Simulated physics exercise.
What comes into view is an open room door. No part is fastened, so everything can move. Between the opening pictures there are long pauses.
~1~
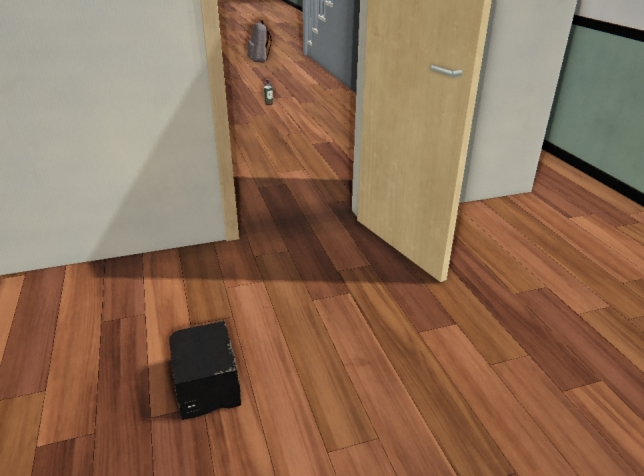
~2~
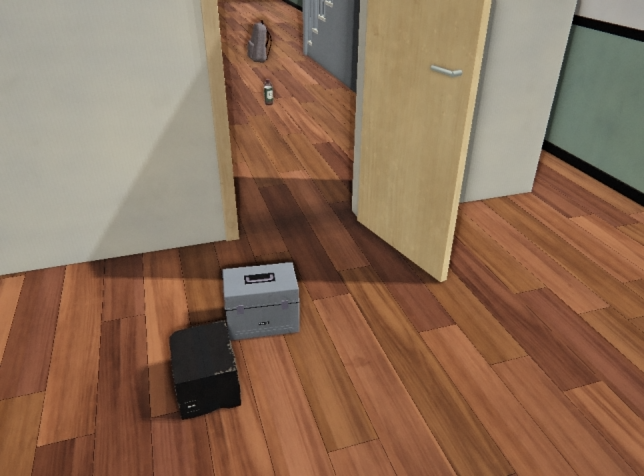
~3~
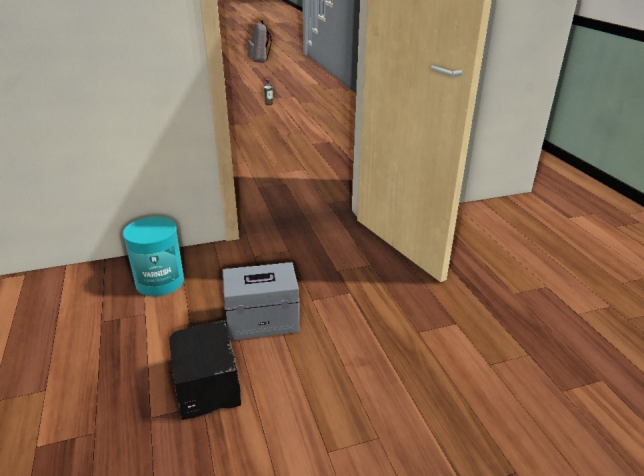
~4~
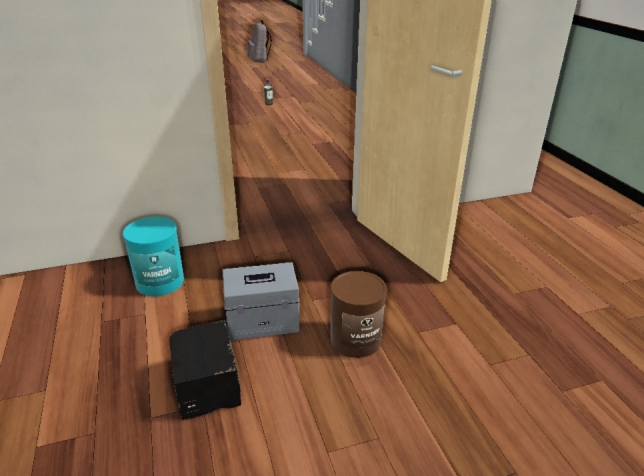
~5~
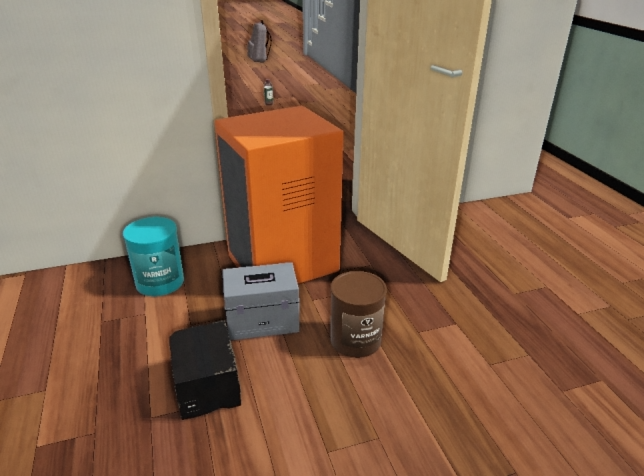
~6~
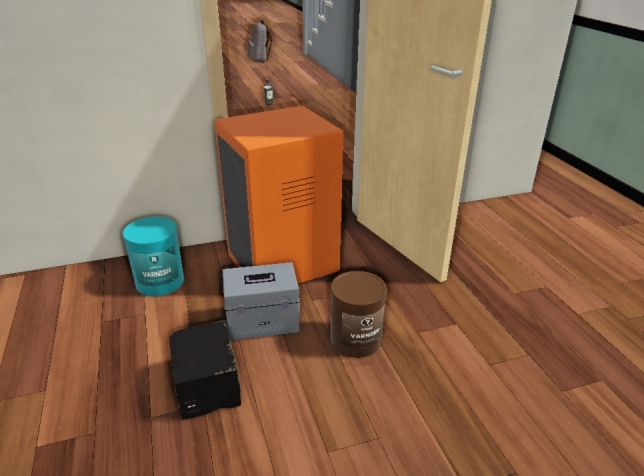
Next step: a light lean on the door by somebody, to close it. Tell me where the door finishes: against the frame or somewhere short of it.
The opening stays partly uncovered.
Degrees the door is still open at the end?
Open angle: About 60°.
Then, 0.30 s later than the last frame, door 97° open.
Then, 0.60 s later than the last frame, door 78° open.
Then, 0.70 s later than the last frame, door 71° open.
Then, 0.90 s later than the last frame, door 59° open.
When it is over, door 58° open; all 5 as before. End places, in pixels of the last picture, orange appliance near (277, 199).
